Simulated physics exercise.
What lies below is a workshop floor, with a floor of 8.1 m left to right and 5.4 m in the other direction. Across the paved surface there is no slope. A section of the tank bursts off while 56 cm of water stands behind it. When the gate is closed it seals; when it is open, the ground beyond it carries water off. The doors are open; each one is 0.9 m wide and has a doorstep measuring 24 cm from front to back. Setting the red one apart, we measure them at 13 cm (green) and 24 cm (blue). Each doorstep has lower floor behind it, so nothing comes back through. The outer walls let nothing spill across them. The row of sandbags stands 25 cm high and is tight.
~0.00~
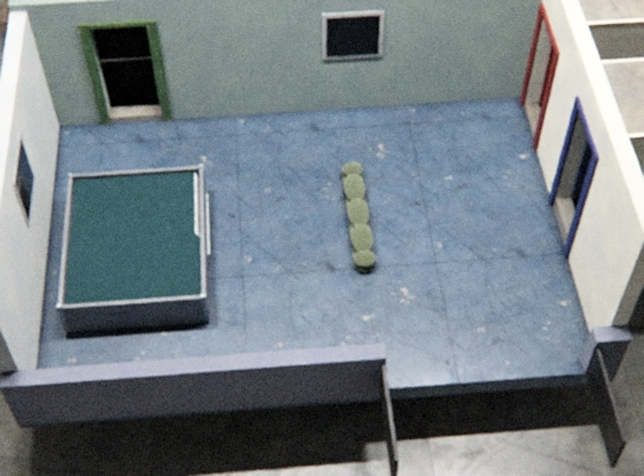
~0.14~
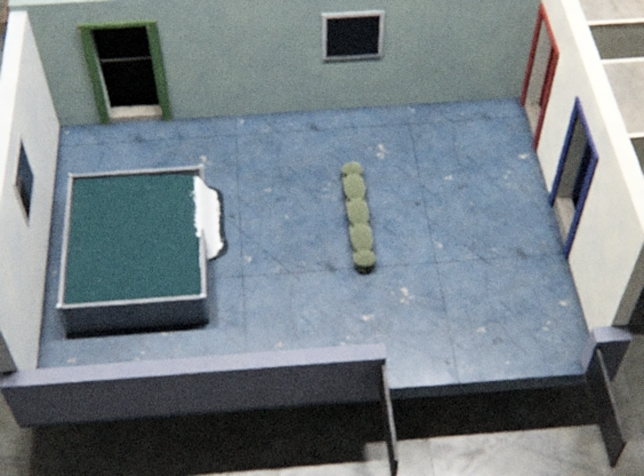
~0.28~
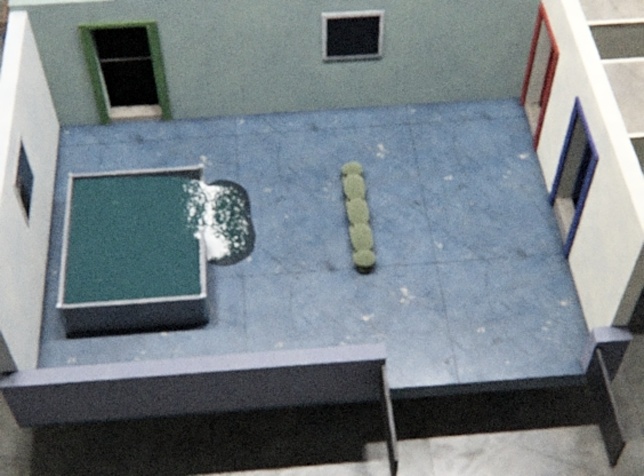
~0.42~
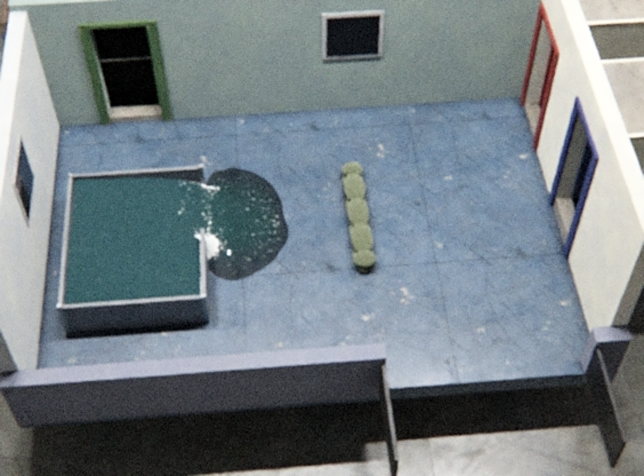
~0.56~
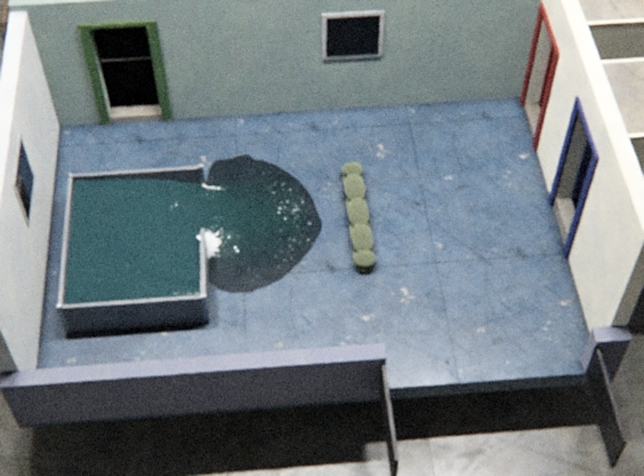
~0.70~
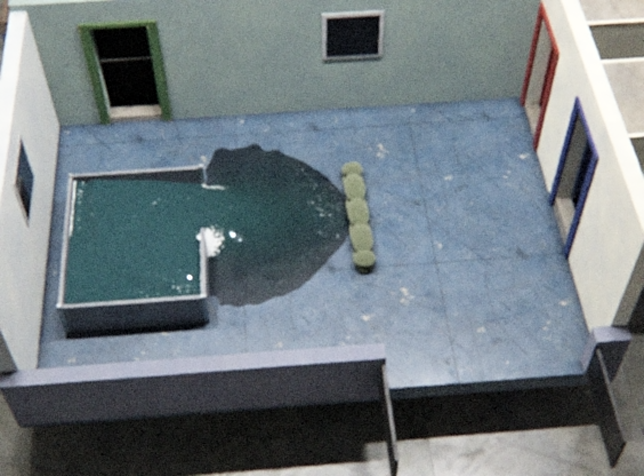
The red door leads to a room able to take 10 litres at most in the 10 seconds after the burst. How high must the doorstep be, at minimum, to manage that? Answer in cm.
At least 17 cm.
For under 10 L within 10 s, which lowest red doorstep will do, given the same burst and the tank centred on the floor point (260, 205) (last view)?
In this case, 32 cm or so.
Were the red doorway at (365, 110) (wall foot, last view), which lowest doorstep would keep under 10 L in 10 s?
You'd want it roughly 22 cm high.
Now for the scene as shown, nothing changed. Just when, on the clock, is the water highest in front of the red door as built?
It peaks at about 3.8 s.
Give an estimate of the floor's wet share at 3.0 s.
I'd say near 40 percent.
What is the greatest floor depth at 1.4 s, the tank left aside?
Max depth: Around 34 cm.
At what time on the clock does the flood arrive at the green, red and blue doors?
Arrival times - green 4.5 s, red 2.8 s, blue 4.0 s.
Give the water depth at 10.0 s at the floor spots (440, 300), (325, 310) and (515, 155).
Roughly 4, 4 and 7 centimetres.
After 1.4 s water covers 20 % of the floor, deepest (34 cm) near (208, 203); it has not reached the red door.
After 3.0 s water covers 40 % of the floor, deepest (26 cm) near (332, 212); 10 cm at the red door, 0 litres in over its 10 cm doorstep.
After 10.0 s water covers 95 % of the floor, deepest (11 cm) near (43, 306); 8 cm at the red door, 85 litres in over its 10 cm doorstep.
At the red door as built, the water arrived by 2.9 s and peaked near 20 cm at 3.8 s.
Run again over the same 10 s with other heights there, 29 litres in over 14 cm, 6 litres over 18.5 cm. The limit of 10 litres is kept from about 17 cm up.
